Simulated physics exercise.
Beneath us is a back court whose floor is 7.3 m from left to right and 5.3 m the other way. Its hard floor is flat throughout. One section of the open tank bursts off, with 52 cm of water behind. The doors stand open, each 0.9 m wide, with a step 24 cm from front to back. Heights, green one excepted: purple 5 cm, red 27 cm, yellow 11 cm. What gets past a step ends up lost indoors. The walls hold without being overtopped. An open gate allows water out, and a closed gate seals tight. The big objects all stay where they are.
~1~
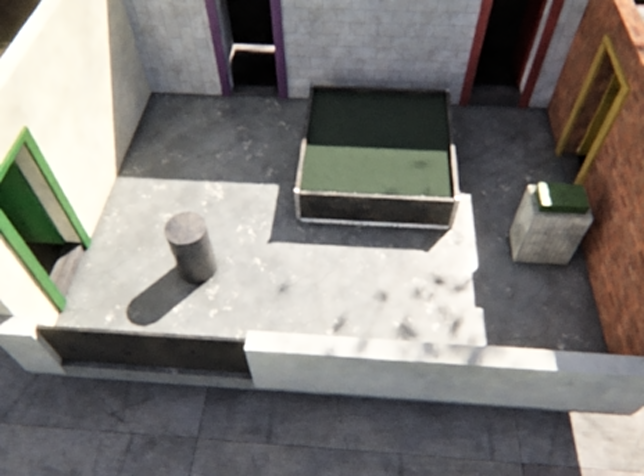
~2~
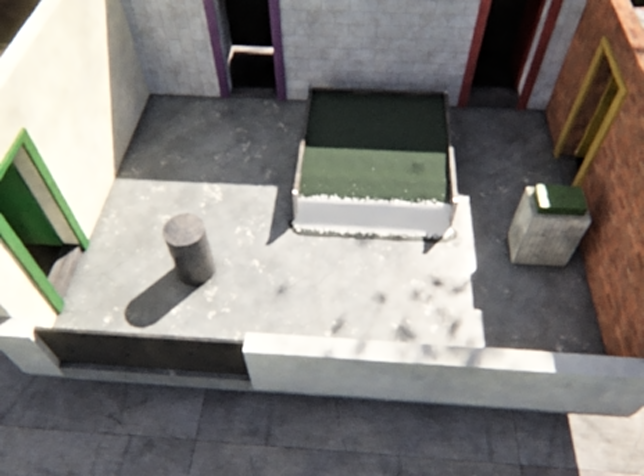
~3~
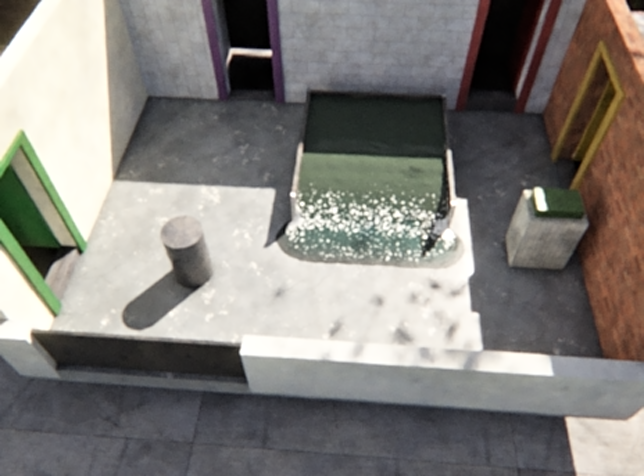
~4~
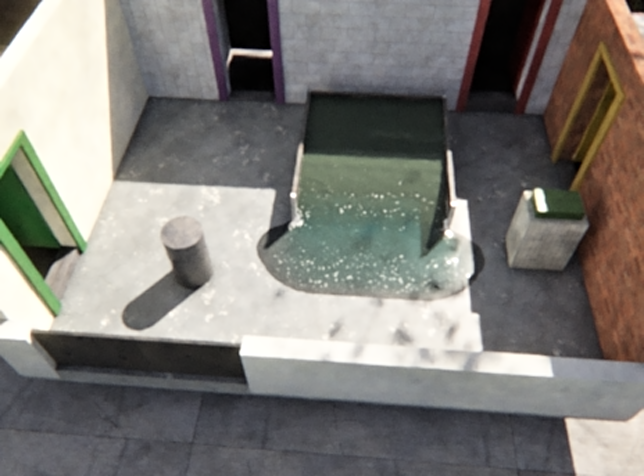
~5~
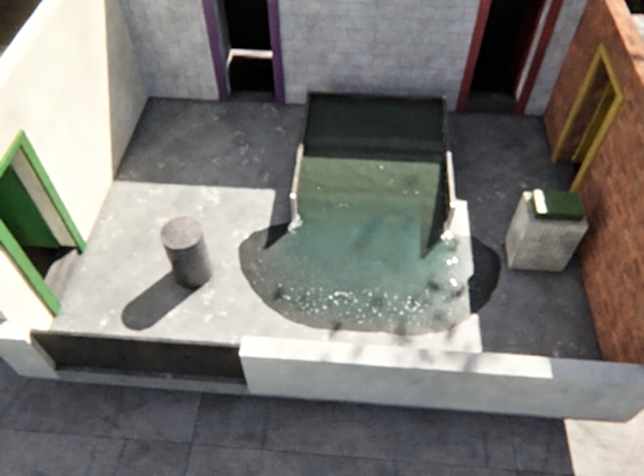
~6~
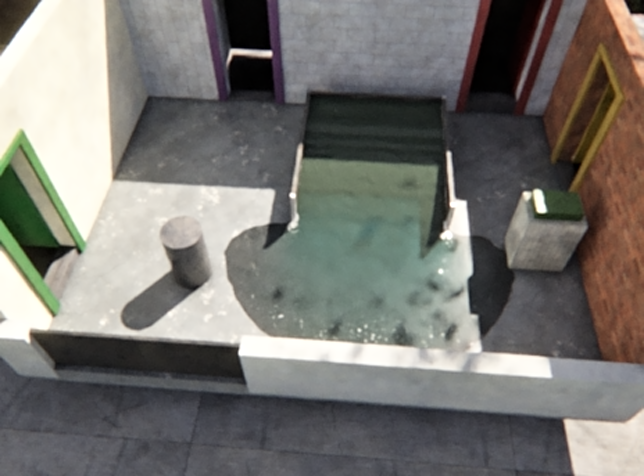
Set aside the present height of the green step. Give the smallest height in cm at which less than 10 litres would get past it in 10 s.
Close to 18 cm is just enough.
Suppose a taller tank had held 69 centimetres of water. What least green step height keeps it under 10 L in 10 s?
A step of about 25 cm does it.
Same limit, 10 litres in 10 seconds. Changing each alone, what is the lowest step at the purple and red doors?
You'd want about 10.0 centimetres at purple and about 9.0 centimetres at red.
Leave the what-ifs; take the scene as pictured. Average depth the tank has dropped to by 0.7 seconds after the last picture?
The mean depth is roughly 33 cm.
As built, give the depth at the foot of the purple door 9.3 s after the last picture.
It stands about 10.0 centimetres deep.
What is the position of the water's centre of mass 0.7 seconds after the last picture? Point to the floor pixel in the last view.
The water is centred near (370, 218).
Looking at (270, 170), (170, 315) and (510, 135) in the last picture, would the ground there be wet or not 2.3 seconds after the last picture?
Status: Clear / submerged / clear.
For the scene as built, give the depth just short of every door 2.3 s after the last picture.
Door by door, in centimetres - green 15, purple 0, red 0, yellow 0.
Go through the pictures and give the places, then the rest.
The first frame shows still water, 52 cm deep, in the open tank at (378, 141); the green door at (47, 231) is dry.
In the second frame, the gap is at (373, 214), the front 0.2 m out at (299, 229); the back of the open tank holds 52 cm.
In the third frame, the gap is at (371, 219), the front 0.6 m out at (298, 254); the back of the open tank holds 52 cm.
In the fourth frame, water pours out at (371, 220) and has run 1.2 m, to (302, 286); about 8 cm deep outside, 52 cm at the back.
In the fifth frame, the front is at (311, 321), 1.7 m from the gap at (371, 221); 4.8 m2 of floor is wet, 52 cm left at the back.
In the sixth frame, the gap is at (370, 221), the front 2.2 m out at a hidden place; the back of the open tank holds 51 cm; 2.5 m in a straight line remain to the green door at (42, 234).
Then, 0.7 s after the last picture water covers 30 % of the floor, deepest (35 cm) near (357, 361); it has not reached the green door.
Then, 2.3 s after the last picture water covers 45 % of the floor, deepest (36 cm) near (604, 393); 15 cm at the green door, 0 litres in over its 17 cm step.
Then, 9.3 s after the last picture water covers 100 % of the floor, deepest (14 cm) near (177, 125); 9 cm at the green door, 15 litres in over its 17 cm step.
At the green door as built, the water peaked near 23 cm, 3.3 s after the last picture.
Run again over the same 10 s with other heights there, 24 litres in over 15.5 cm, 2 litres over 21 cm. The limit of 10 litres is kept from about 18 cm up.
